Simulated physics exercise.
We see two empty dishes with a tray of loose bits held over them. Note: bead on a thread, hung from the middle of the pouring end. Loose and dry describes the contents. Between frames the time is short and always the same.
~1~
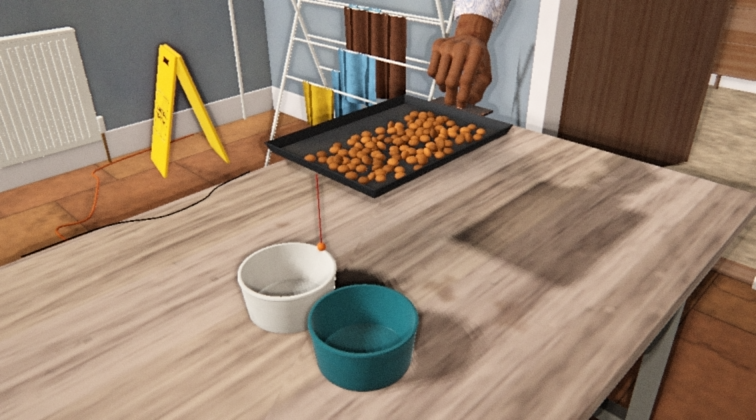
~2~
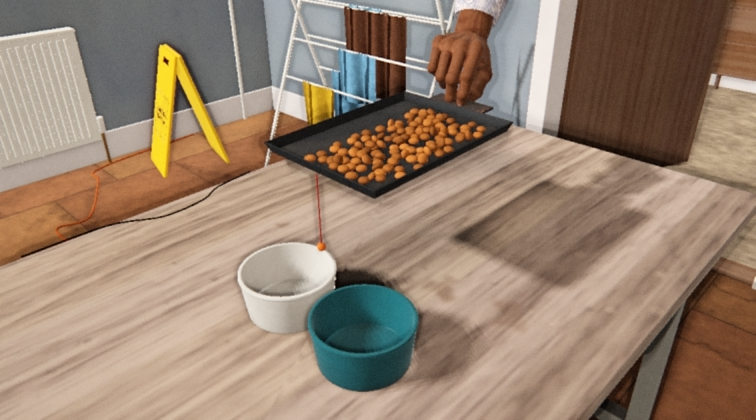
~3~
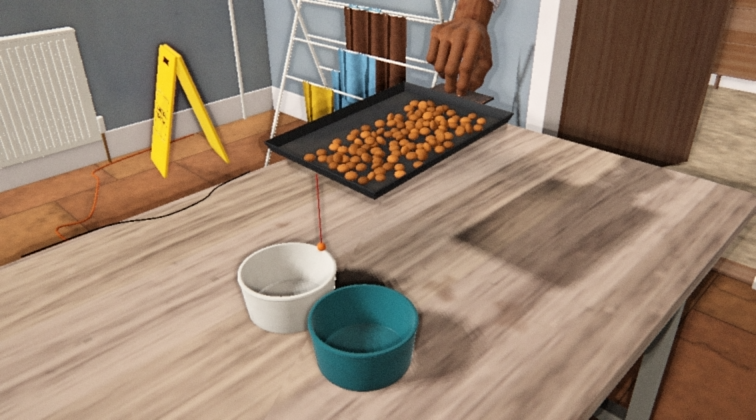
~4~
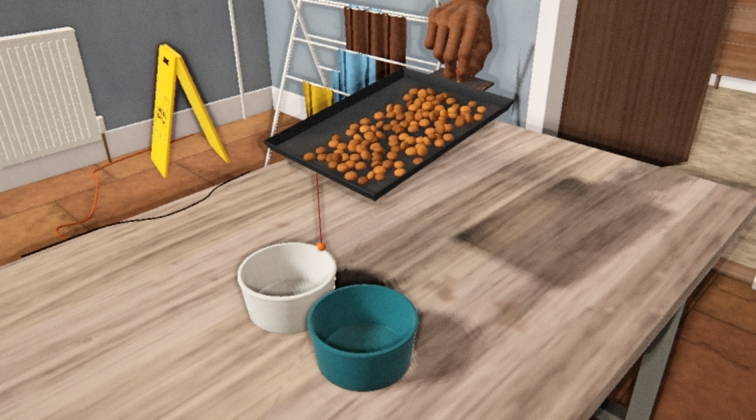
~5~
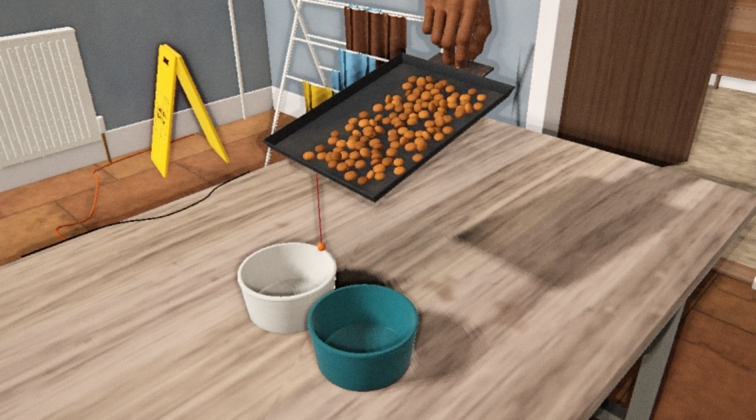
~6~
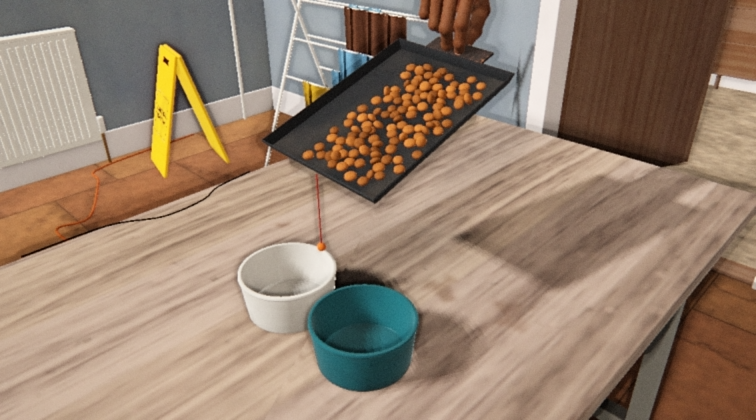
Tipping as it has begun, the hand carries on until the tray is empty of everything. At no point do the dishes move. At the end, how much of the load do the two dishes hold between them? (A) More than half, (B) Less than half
(A) More than half.
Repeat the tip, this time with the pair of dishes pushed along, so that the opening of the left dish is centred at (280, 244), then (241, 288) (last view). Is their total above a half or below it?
Try 1: A majority of it. Try 2: A minority of it.
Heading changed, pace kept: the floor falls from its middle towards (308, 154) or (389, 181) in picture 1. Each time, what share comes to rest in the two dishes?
30 % and 50 %, roughly.
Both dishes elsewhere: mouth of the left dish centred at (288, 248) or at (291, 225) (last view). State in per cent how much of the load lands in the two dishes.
First try: Roughly 70 per cent; second try: Roughly 20 per cent.
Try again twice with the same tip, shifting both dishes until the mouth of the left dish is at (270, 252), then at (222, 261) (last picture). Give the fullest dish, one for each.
Well, the right-side one at the first spot and the right-side one at the second.
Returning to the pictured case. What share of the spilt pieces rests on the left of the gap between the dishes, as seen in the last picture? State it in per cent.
Left share: Some 70 per cent.
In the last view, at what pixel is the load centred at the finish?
Near pixel (335, 340).
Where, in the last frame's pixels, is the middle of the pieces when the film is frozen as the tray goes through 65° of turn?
Roughly at (341, 190).
Soon after the last picture, tray tipped steeply; about two thirds on the tray; a stray few in the right dish; a stray few in the left dish; about a third in the air.
A little later, tray tipped past a quarter turn; about half in the right dish; about a third in the left dish; about a quarter outside both; a stray few in the air.
Later still, tray tipped past a quarter turn; about half in the right dish; about a third in the left dish; about a quarter outside both.
At rest, tray tipped past a quarter turn; about half in the right dish; about a third in the left dish; about a quarter outside both.
